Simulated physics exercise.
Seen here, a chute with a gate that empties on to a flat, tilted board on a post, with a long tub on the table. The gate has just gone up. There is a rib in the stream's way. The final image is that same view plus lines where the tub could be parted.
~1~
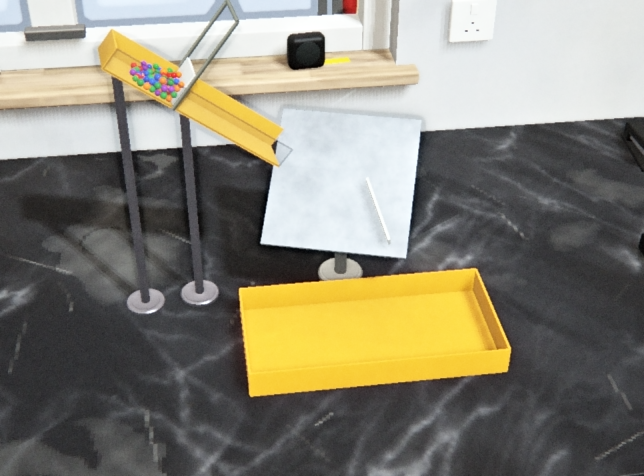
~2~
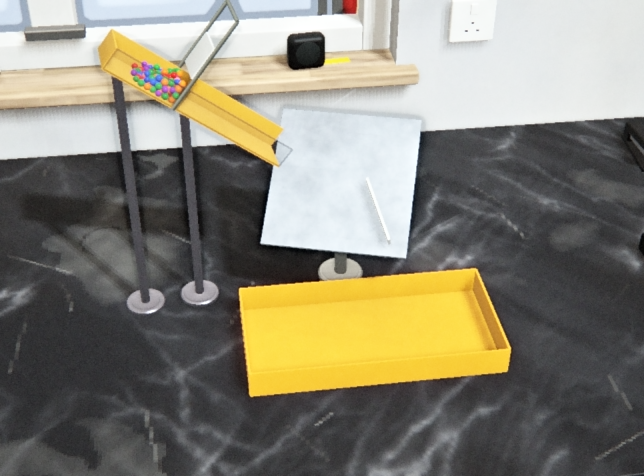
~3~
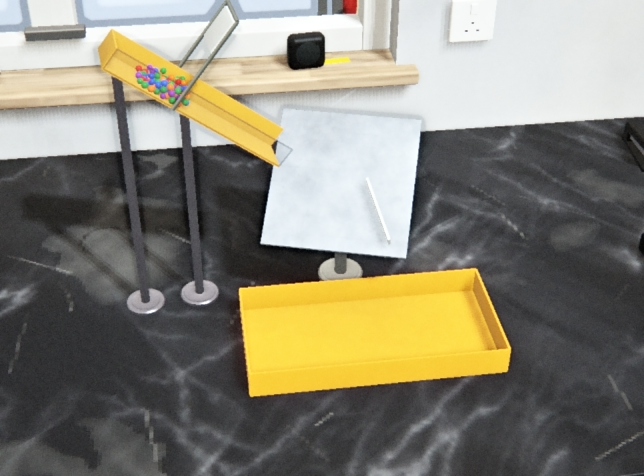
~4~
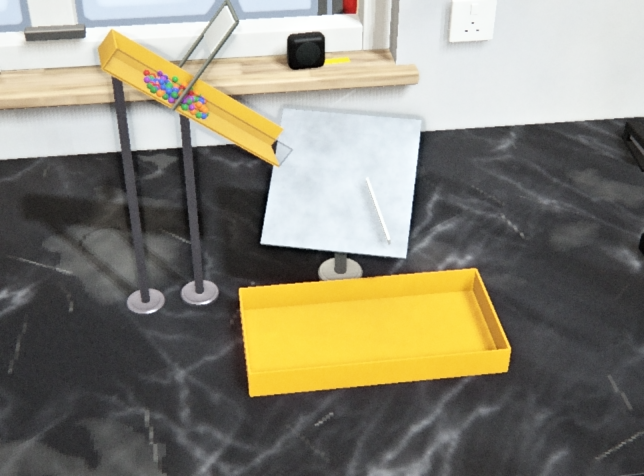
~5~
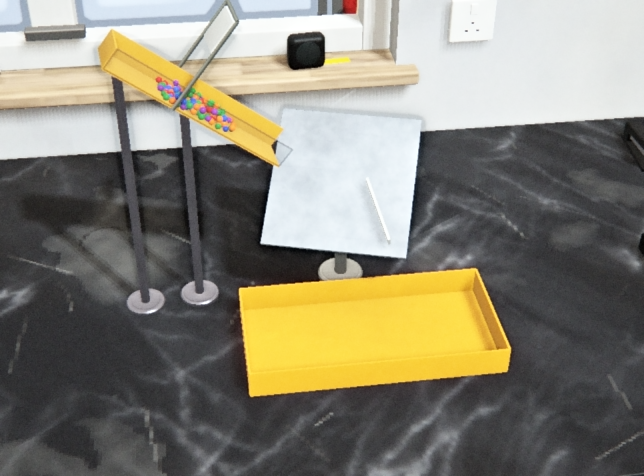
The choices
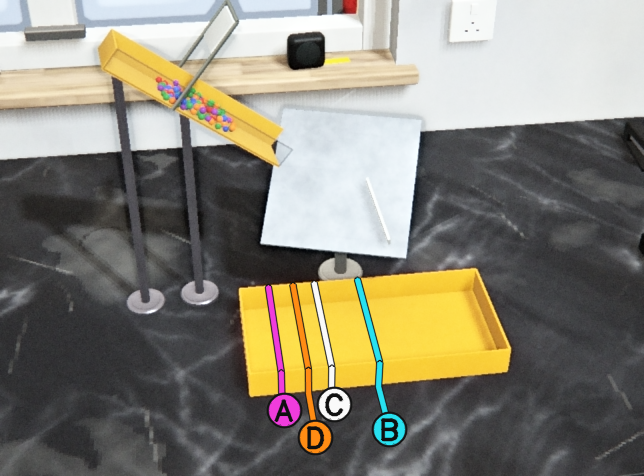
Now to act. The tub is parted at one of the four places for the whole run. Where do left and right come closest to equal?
The best line is B.
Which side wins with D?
More lands on the right.
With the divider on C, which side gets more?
More lands on the right.
On the marked copy, line A crosses the front rim at (281, 371); line B crosses the front rim at (379, 362); line C crosses the front rim at (331, 366); line D crosses the front rim at (308, 368).
If A is chosen, of what is caught, only a few on the left of the divider, all but a few on the right.
If B is chosen, of what is caught, close to a third on the left of the divider, close to two thirds on the right.
If C is chosen, of what is caught, a small share on the left of the divider, the bulk on the right.
If D is chosen, of what is caught, a small share on the left of the divider, all but a few on the right.
